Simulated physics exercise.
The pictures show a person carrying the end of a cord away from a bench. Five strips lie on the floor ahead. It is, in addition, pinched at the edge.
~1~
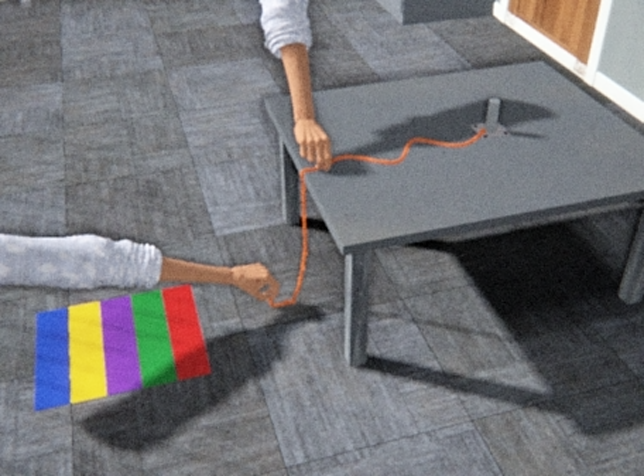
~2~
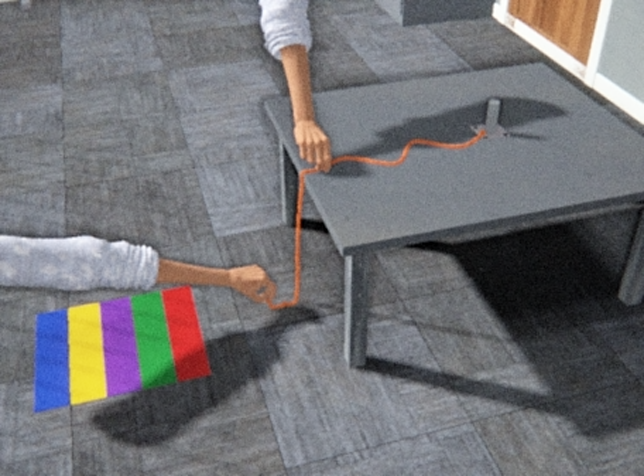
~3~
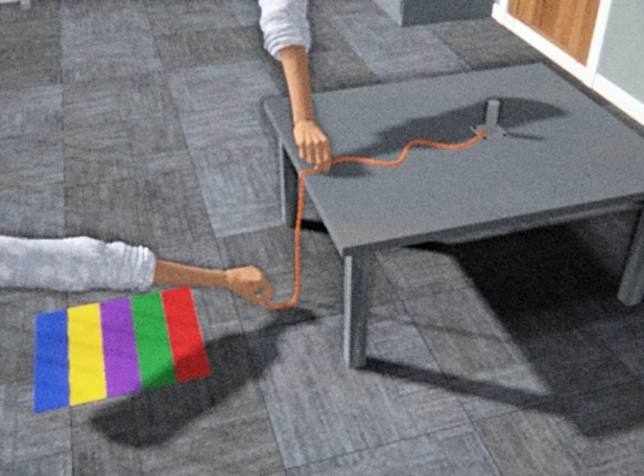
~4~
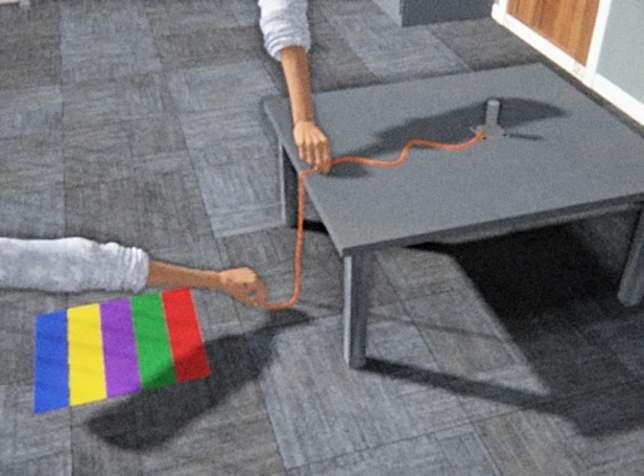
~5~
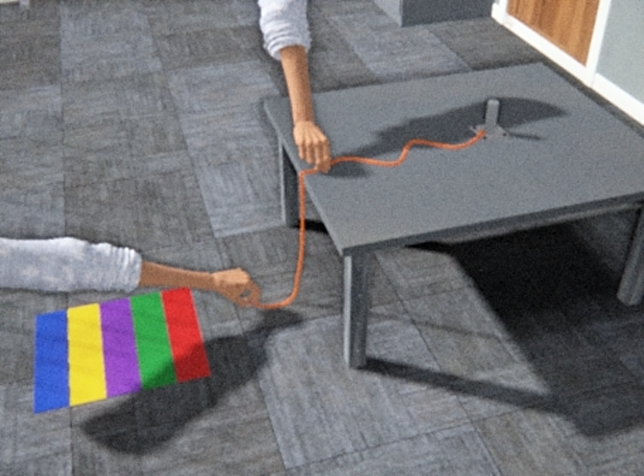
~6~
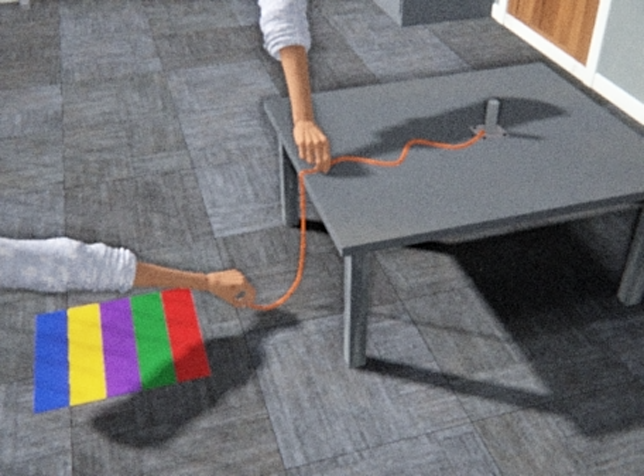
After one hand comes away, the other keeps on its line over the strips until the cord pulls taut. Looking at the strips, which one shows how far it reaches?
The purple strip shows it.
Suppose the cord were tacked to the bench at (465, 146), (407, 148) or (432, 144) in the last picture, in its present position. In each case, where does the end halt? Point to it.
First near (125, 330), then near (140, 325), then near (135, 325).
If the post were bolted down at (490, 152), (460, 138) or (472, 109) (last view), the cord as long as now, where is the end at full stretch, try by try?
The spots are near (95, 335), (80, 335) and (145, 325).
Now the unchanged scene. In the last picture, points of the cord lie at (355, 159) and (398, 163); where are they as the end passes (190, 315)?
They end up close to (323, 168) and (365, 160).
Soon after, end near (190, 315); over red.
Then, end near (146, 324); over green.
At full stretch, end near (119, 329); over purple. Over purple.
